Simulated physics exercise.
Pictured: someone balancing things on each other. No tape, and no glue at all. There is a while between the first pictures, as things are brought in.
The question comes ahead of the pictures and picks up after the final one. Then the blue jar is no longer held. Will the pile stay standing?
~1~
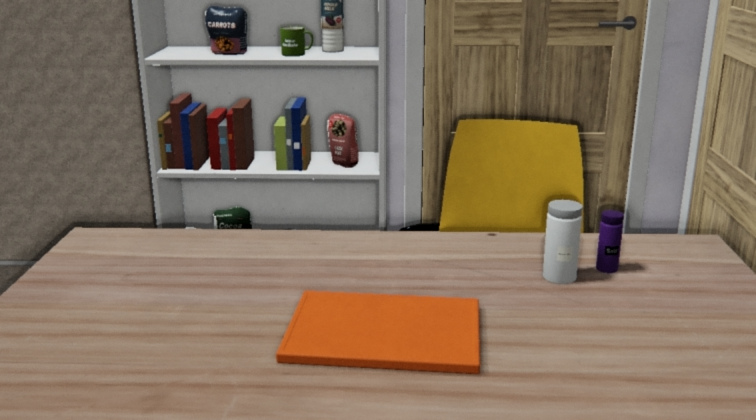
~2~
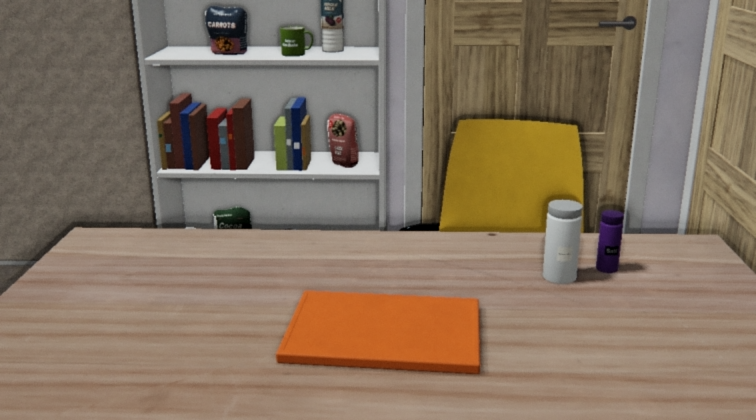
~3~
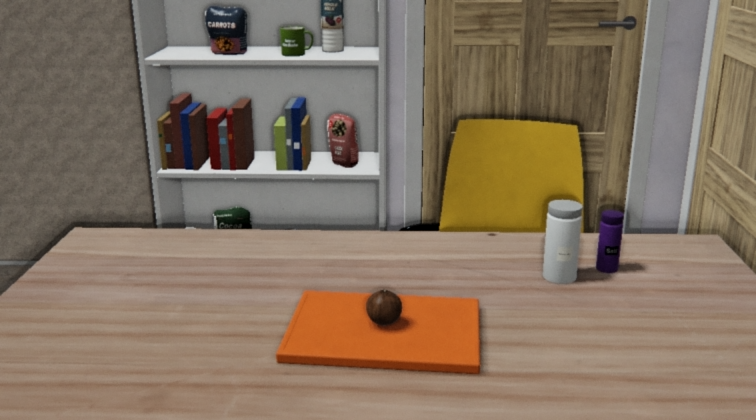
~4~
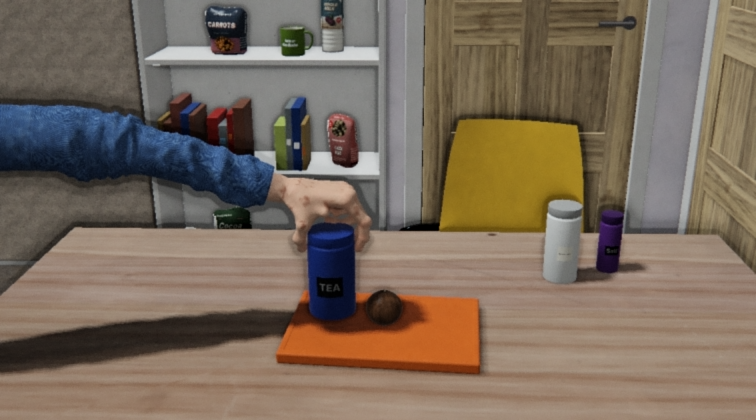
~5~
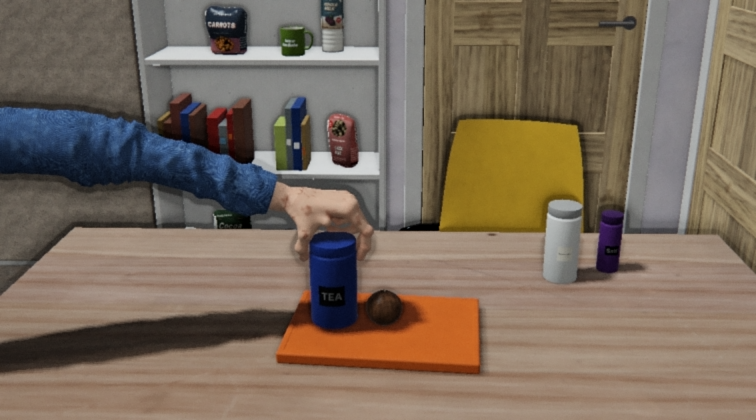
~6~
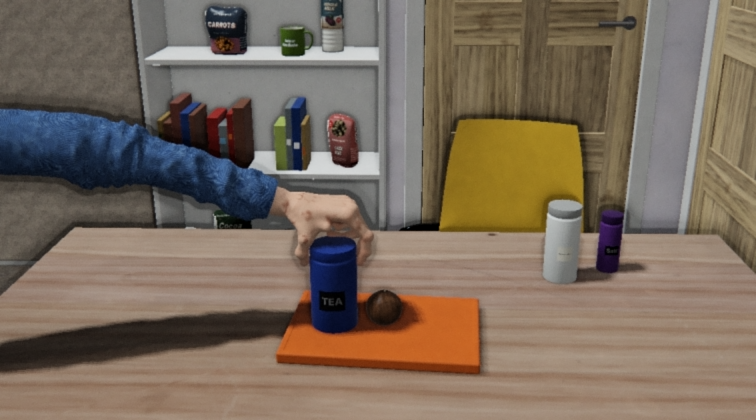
Yes.
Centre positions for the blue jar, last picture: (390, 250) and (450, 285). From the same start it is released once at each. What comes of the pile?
Lab note - try 1: Collapse; try 2: No collapse.
Then, 0.20 s later than the last frame, all is still.
Then, 0.60 s later than the last frame, blue jar resting near (334, 284).
When it is over, all 5 as before. End places, in pixels of the last picture, blue jar near (334, 284). The pile stays up.
